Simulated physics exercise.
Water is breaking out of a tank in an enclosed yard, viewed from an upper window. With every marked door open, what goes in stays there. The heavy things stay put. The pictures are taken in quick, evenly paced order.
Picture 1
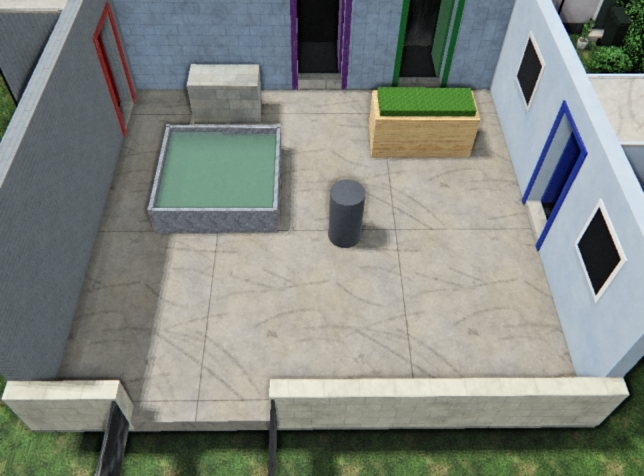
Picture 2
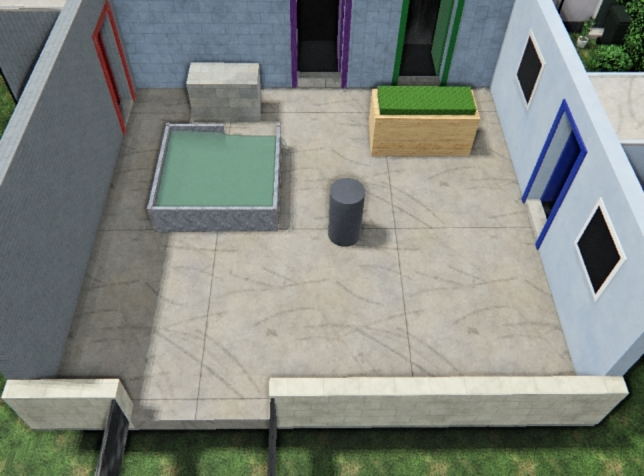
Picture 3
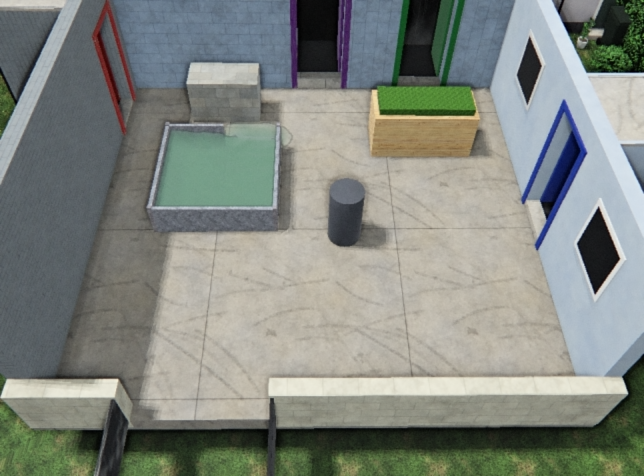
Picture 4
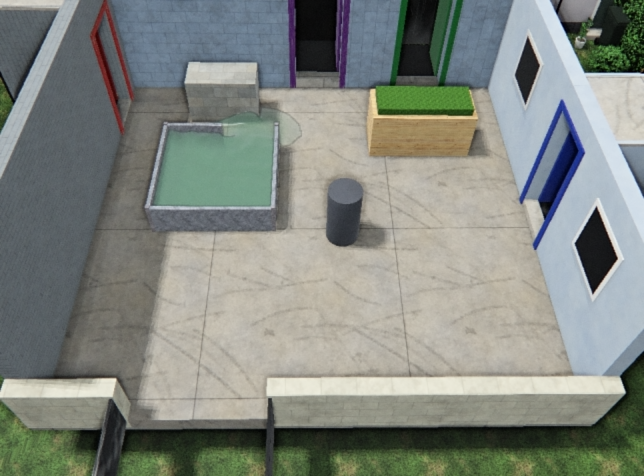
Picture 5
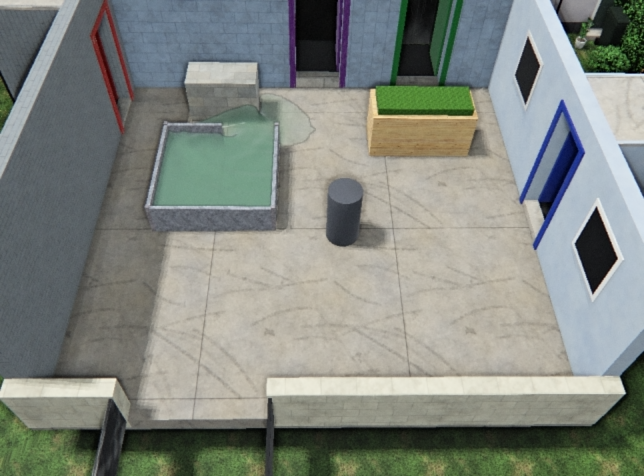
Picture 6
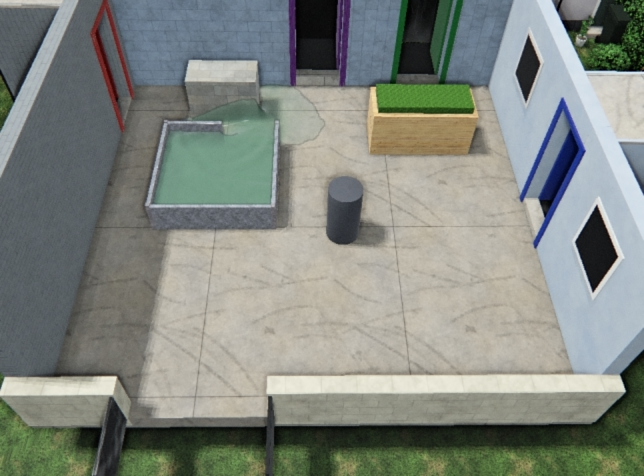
An open tank of green water sat still in a walled yard, then a gap opened in its far side and water poured out, spreading rightward across the paving behind it.
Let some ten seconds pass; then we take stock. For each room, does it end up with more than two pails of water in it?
One by one: Purple door: Two buckets or fewer; green door: Two buckets or fewer; red door: Over two buckets; blue door: Two buckets or fewer.
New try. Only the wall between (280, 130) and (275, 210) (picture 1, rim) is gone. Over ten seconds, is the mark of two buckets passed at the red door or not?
My guess is that the red door doesn't reach the threshold.
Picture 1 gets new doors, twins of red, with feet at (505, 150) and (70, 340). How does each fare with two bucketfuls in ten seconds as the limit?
In order: Falls short, falls short.
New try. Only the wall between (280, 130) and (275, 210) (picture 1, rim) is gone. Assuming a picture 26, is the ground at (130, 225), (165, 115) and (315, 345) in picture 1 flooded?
Going in your order, I'd say still bare, then still bare, then drenched.
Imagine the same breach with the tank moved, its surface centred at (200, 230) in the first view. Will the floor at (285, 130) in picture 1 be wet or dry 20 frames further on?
That spot is reached by the flood.
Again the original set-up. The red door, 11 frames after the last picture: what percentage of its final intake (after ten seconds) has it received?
I make it 5 per cent.
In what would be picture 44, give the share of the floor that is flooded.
Roughly 45 per cent.
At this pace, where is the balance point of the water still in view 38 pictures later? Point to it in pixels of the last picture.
The spot I would choose is (271, 160).
A moment on, water covers 10 % of the floor; the purple door wet at the sill, nothing in, the green door not reached, the red door wet at the sill, nothing in, the blue door not reached.
Next, water covers 20 % of the floor; the purple door wet at the sill, nothing in, the green door wet at the sill, nothing in, the red door under two buckets in, the blue door not reached.
Then, water covers 30 % of the floor; the purple door wet at the sill, nothing in, the green door wet at the sill, nothing in, the red door over two buckets in, the blue door not reached.
Later, water covers 45 % of the floor; the purple door wet at the sill, nothing in, the green door wet at the sill, nothing in, the red door over two buckets in, the blue door wet at the sill, nothing in.
In the end, water covers 75 % of the floor; the purple door wet at the sill, nothing in, the green door under two buckets in, the red door over two buckets in, the blue door wet at the sill, nothing in.
